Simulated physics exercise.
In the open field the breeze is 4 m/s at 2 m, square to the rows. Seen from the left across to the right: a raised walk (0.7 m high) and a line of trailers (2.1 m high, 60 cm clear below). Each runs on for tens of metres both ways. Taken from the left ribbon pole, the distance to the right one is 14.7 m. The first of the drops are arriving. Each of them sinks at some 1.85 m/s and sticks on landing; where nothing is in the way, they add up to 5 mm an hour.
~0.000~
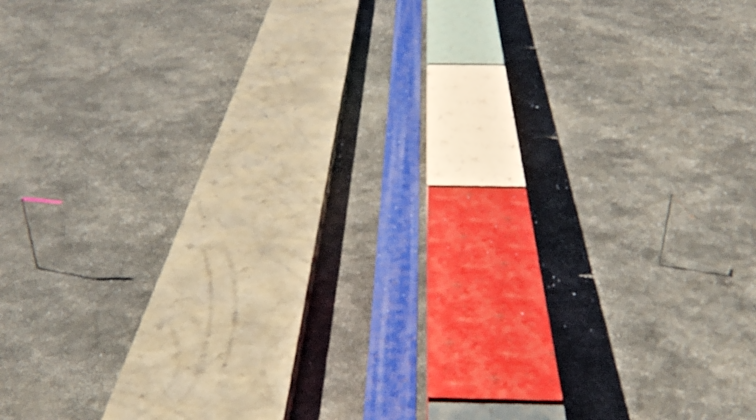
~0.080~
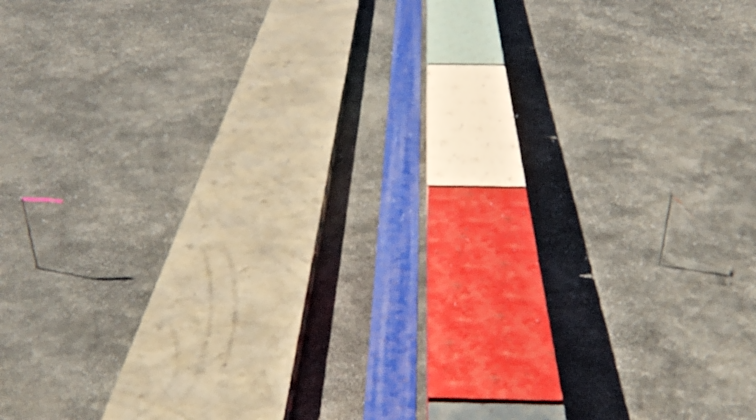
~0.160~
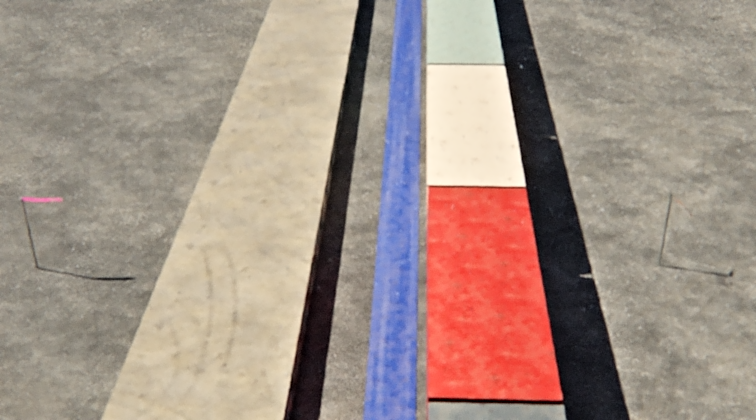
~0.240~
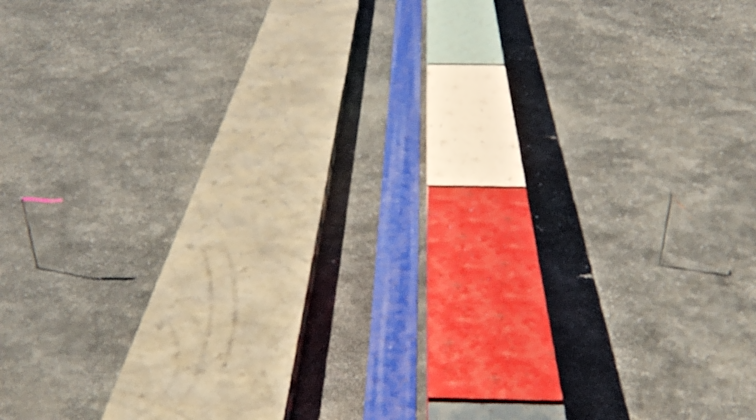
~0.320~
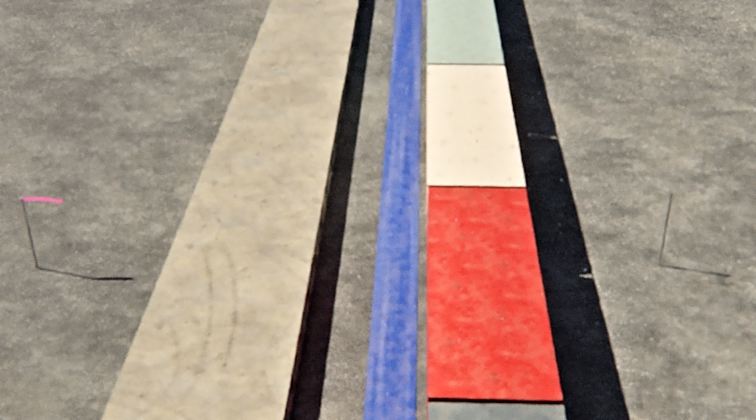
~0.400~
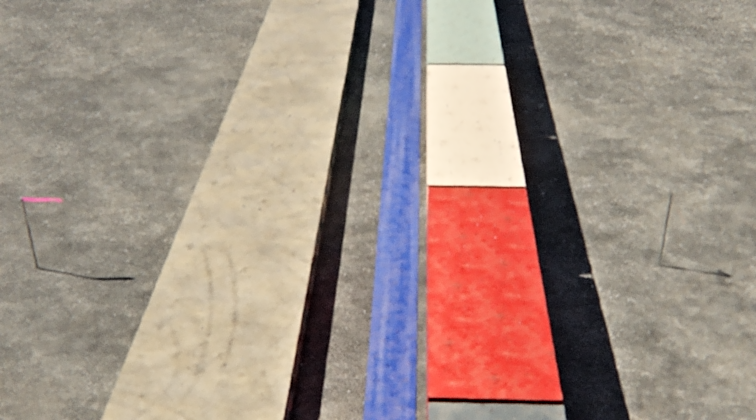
On a mottled grey surface, a long beige strip and a narrow blue band run beside a row of pale green, cream and red panels edged in black, with thin bent lines at either side; nothing visibly moves.
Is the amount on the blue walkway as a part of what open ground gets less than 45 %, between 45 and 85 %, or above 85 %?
On the blue walkway: Above 85 % of what open ground gets.
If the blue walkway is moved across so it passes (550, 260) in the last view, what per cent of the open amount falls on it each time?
Estimate: Near 40 %.
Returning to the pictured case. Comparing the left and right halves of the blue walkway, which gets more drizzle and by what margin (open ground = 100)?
The right-hand side, about 20 points ahead.
In 10 minutes the blue walkway collects 0.8 mm against 0.8 mm in the open.
In 30 minutes the blue walkway collects 2.5 mm against 2.5 mm in the open.
In 60 minutes the blue walkway collects 5.0 mm against 5.0 mm in the open, so the blue walkway has 99 % of the open amount; the left half of it has 88 %, the right half 110 %.
